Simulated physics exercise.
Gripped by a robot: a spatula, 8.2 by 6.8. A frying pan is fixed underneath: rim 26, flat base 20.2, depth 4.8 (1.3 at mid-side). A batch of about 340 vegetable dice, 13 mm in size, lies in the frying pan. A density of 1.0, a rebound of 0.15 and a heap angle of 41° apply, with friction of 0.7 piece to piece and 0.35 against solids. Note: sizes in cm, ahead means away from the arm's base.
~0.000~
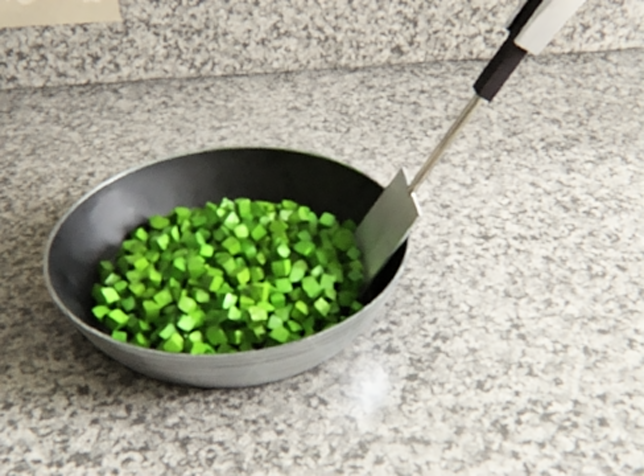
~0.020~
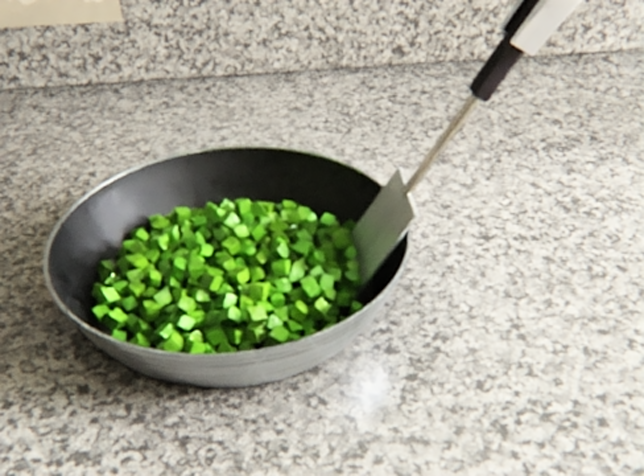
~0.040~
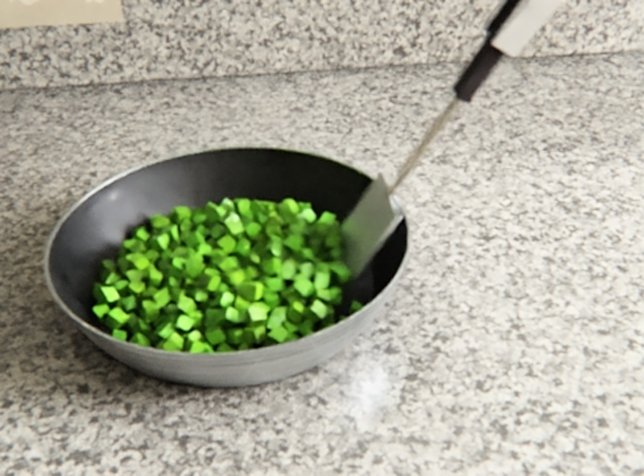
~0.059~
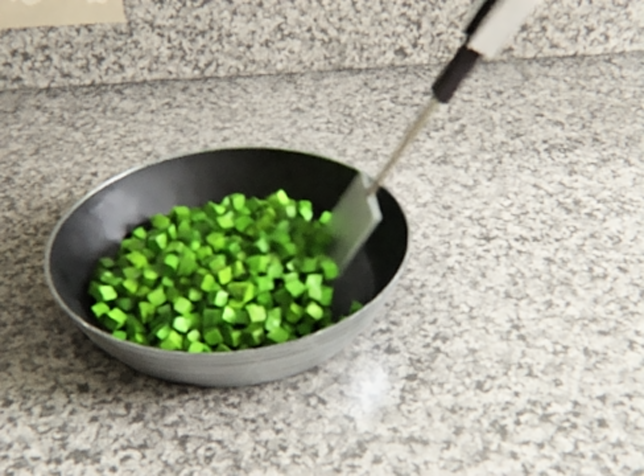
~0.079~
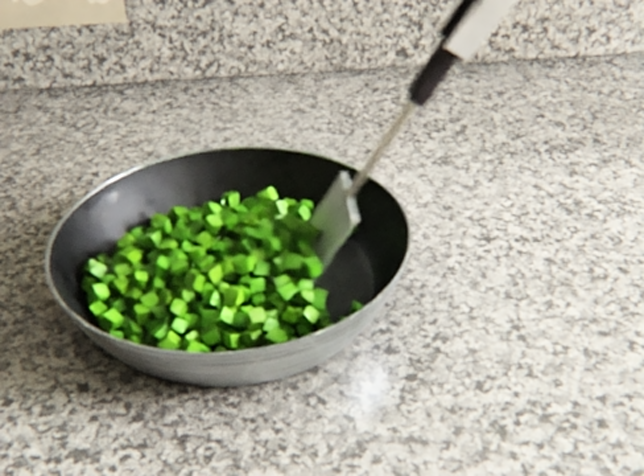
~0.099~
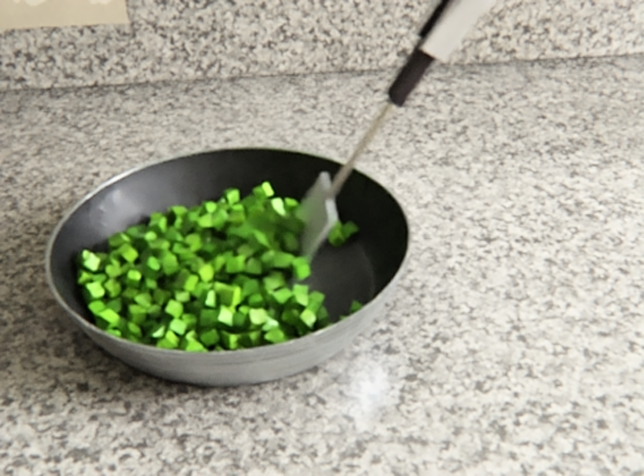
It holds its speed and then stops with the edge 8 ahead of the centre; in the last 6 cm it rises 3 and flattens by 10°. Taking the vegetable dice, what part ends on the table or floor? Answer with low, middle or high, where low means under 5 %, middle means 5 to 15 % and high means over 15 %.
Middle.
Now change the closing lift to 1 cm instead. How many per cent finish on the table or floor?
I'd reckon around 5 per cent.
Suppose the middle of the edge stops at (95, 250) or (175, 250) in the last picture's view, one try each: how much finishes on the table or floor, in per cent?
Close to 25 and close to 0 per cent, respectively.
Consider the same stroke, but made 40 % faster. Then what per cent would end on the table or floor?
The share on the table or floor would be about 20 percent.
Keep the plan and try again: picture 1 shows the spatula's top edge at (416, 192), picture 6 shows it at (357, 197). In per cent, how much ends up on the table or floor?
Close to 5 in a hundred.
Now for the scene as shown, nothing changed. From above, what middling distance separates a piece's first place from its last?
It comes out at about 3 cm.
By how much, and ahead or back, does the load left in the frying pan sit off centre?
Some 4.5 cm ahead of the centre.
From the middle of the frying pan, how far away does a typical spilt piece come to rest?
Close to 20 cm from the centre.
After 0.15 s, sloping 58°, highest piece 7 above the table; 341 in the frying pan.
After 0.20 s, sloping 54°, highest piece 8 above the table; 341 in the frying pan.
After 0.42 s, sloping 48°, highest piece 7 above the table; 313 in the frying pan, 24 on the table or floor, 4 on the blade or in flight.
After 1.47 s, sloping 48°, highest piece 6 above the table; 311 in the frying pan, 30 on the table or floor.
In the end, 311 in the frying pan, 30 on the table or floor. That is 9 % on the table or floor.
